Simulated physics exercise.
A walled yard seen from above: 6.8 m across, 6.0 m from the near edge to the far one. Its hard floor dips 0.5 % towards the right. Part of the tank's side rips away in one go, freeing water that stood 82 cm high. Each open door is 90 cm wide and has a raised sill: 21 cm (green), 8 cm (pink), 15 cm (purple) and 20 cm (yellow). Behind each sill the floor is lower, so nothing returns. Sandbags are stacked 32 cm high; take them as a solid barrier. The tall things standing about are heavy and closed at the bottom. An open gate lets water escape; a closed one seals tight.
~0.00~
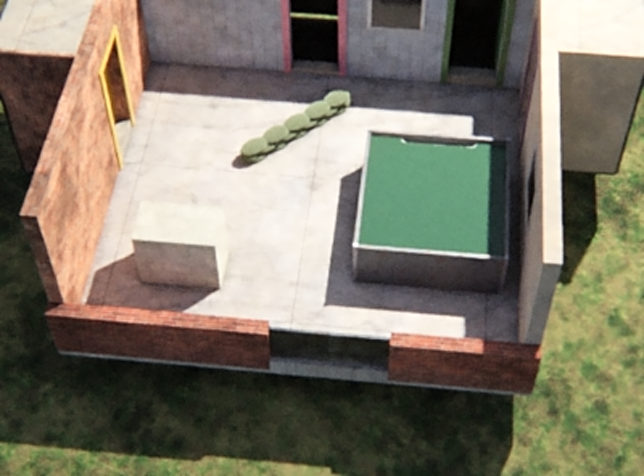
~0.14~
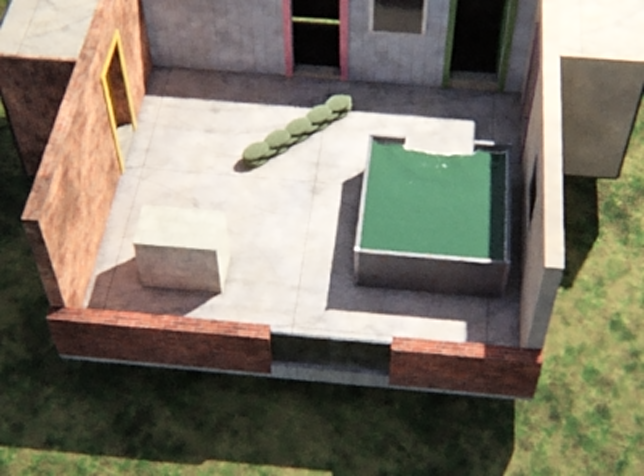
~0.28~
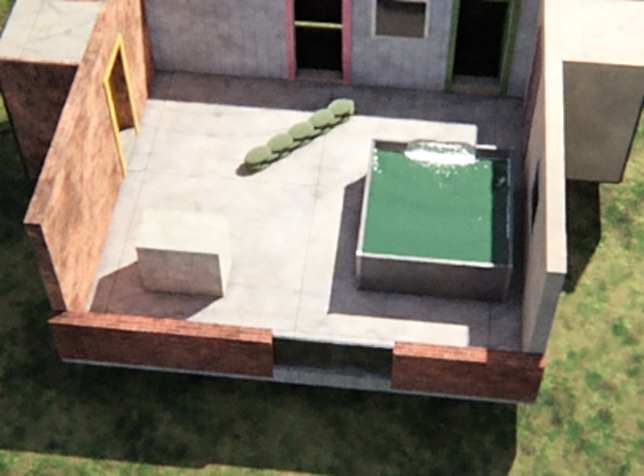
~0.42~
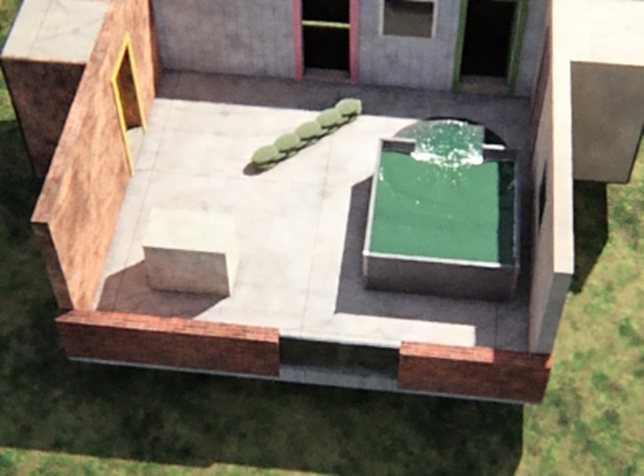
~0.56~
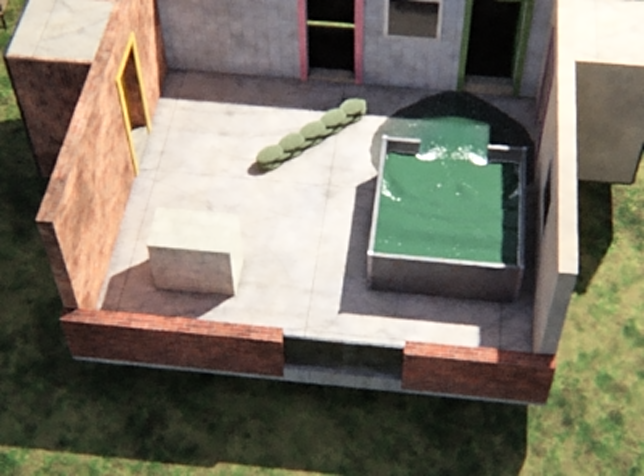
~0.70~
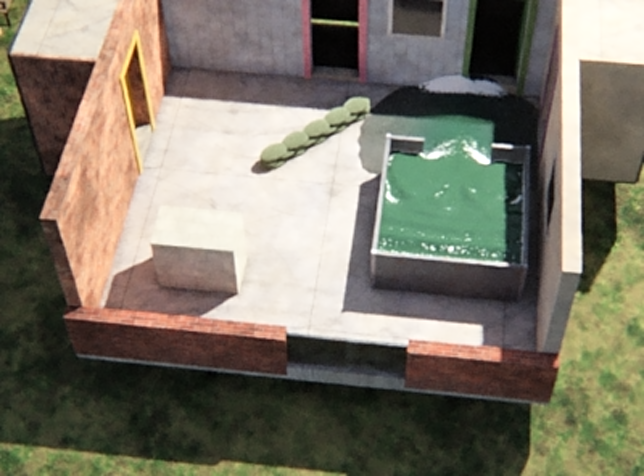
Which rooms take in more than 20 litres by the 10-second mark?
The water let in: At the green door it exceeds the limit; at the pink door it passes the limit; at the purple door it exceeds the limit; at the yellow door it does not reach the limit.
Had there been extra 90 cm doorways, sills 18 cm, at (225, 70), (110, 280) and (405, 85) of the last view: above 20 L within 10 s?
In turn: Not over, below, past it.
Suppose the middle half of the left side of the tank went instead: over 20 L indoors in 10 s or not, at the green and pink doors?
Against that limit: Green under, pink over.
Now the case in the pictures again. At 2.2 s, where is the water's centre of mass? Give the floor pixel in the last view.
At about (444, 192).
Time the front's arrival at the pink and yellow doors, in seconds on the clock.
Arrival: Pink 1.2 s, yellow 3.0 s.
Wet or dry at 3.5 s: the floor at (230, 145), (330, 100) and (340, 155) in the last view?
In that order: Wet, under water, under water.
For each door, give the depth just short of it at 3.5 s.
In cm: Green 32, pink 16, purple 25, yellow 13.
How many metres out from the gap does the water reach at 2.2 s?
Roughly 5.2 m.
After 1.4 s water covers 20 % of the floor and is deepest (55 cm) near (531, 99); green door 47 cm at the sill, 69 L in, pink door 13 cm at the sill, 0 L in, purple door 18 cm at the sill, 0 L in, yellow door not reached.
After 2.2 s water covers 30 % of the floor and is deepest (48 cm) near (452, 93); green door 44 cm at the sill, 209 L in, pink door 15 cm at the sill, 15 L in, purple door 25 cm at the sill, 21 L in, yellow door not reached.
After 3.5 s water covers 45 % of the floor and is deepest (32 cm) near (470, 116); green door 32 cm at the sill, 337 L in, pink door 16 cm at the sill, 50 L in, purple door 25 cm at the sill, 89 L in, yellow door 13 cm at the sill, 0 L in.
After 6.0 s water covers 85 % of the floor and is deepest (25 cm) near (519, 180); green door 24 cm at the sill, 413 L in, pink door 12 cm at the sill, 96 L in, purple door 17 cm at the sill, 148 L in, yellow door 12 cm at the sill, 0 L in.
After 10.0 s water covers 95 % of the floor and is deepest (16 cm) near (487, 177); green door 13 cm at the sill, 417 L in, pink door 8 cm at the sill, 116 L in, purple door 13 cm at the sill, 156 L in, yellow door 9 cm at the sill, 0 L in.
